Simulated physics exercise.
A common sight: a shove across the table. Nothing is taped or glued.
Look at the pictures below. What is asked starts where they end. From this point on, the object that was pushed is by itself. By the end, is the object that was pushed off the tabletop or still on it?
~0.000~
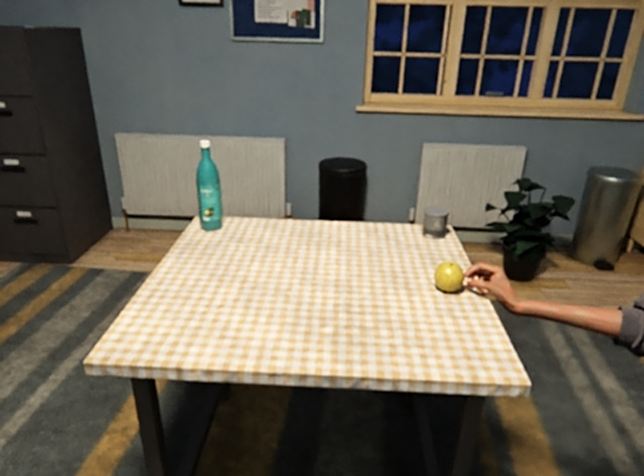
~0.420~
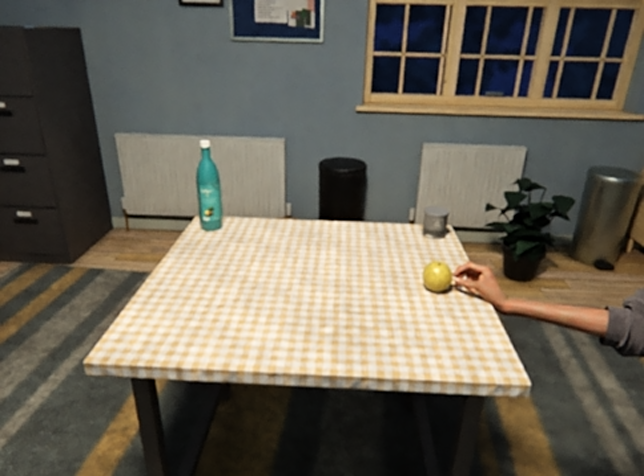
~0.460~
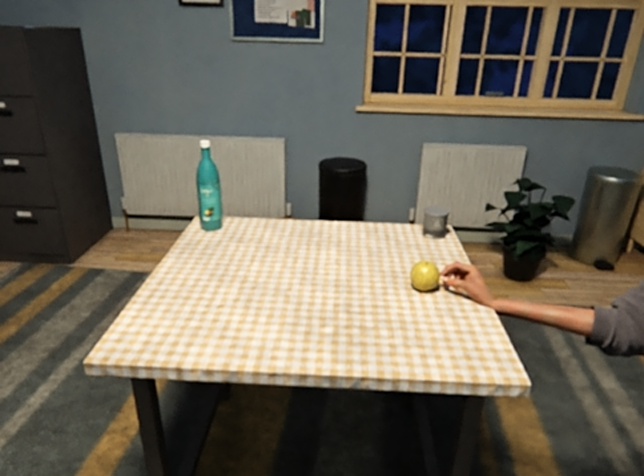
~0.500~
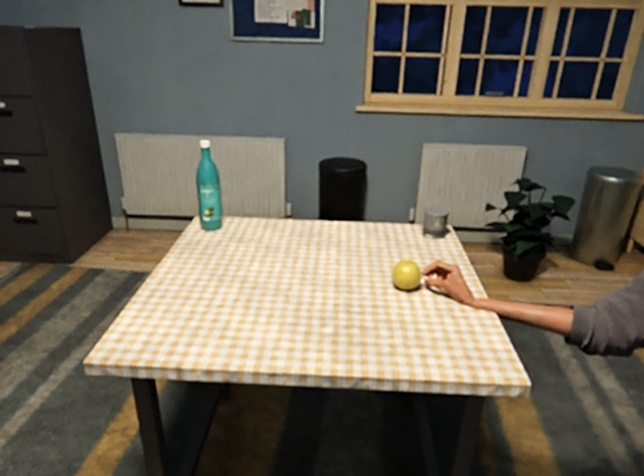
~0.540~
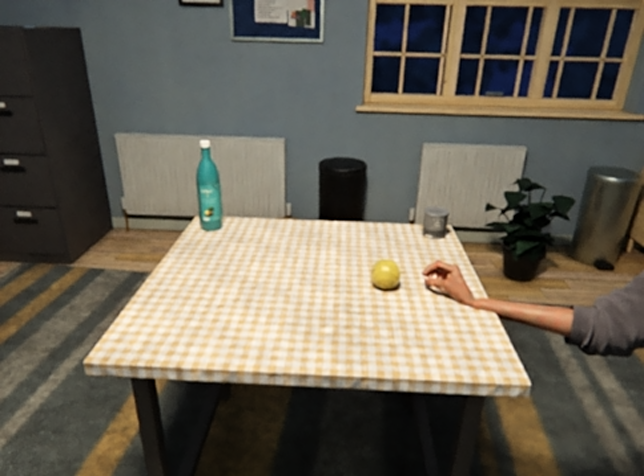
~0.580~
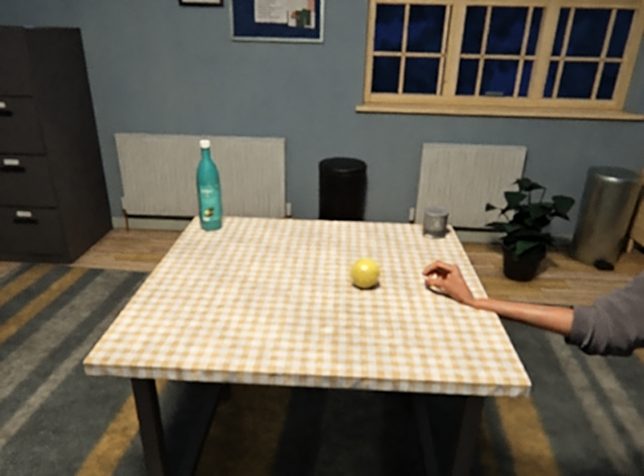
Oh, it parts company with the table this time.
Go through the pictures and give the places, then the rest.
The first picture shows under the hand; yellow apple (449, 277).
The second picture shows under the hand; yellow apple (437, 276).
The third picture shows under the hand; yellow apple (425, 275).
The fourth picture shows yellow apple (407, 275).
The fifth picture shows yellow apple (386, 274) moved about its own width.
The sixth picture shows yellow apple (365, 273) moved about its own width.
By 0.78 s, yellow apple moved well along near (265, 269).
By 1.18 s, yellow apple now off the table.
By 1.48 s, things are still on the move.
When it is over (1.6 s), off the table, yellow apple.
